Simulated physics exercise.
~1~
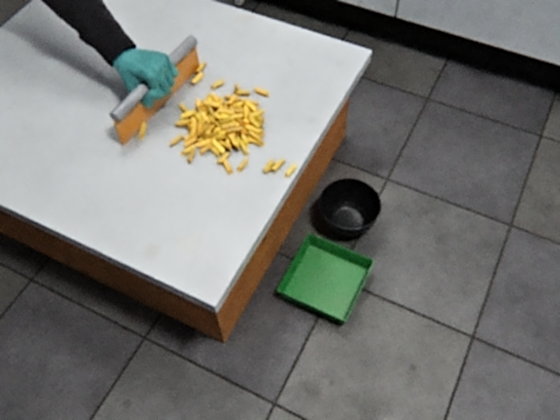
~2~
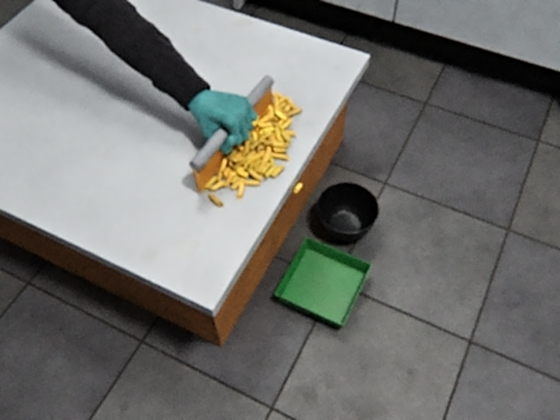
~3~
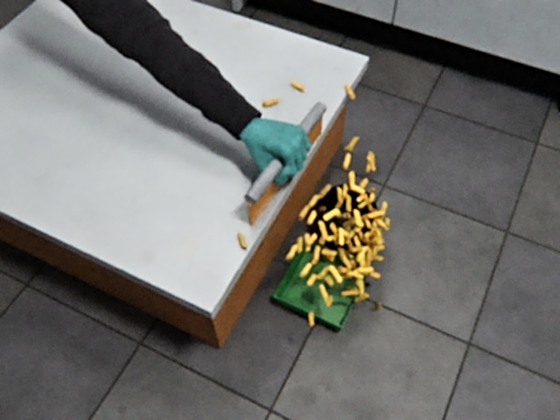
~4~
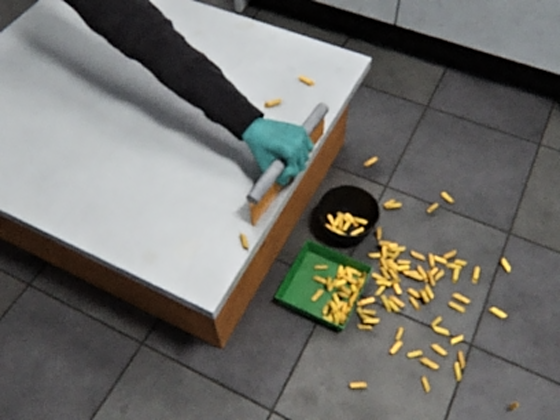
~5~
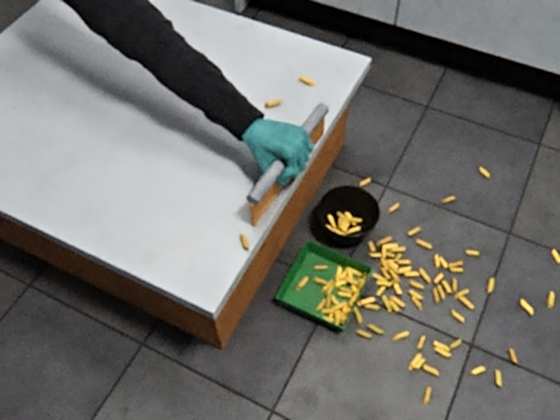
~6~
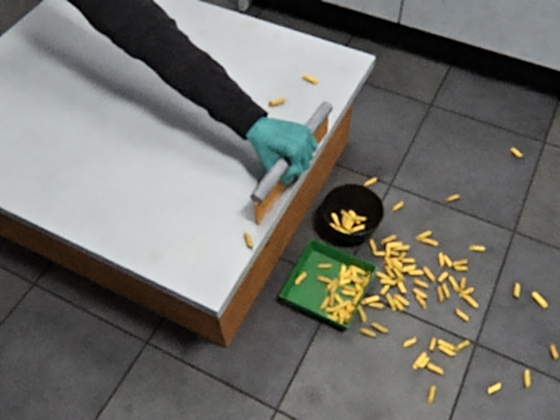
On a white-topped table above a grey tiled floor, a gloved hand pushed a heap of yellow pasta pieces over the edge with a scraper. Some landed in the green tin and a few in the black bowl, but most scattered across the tiles.
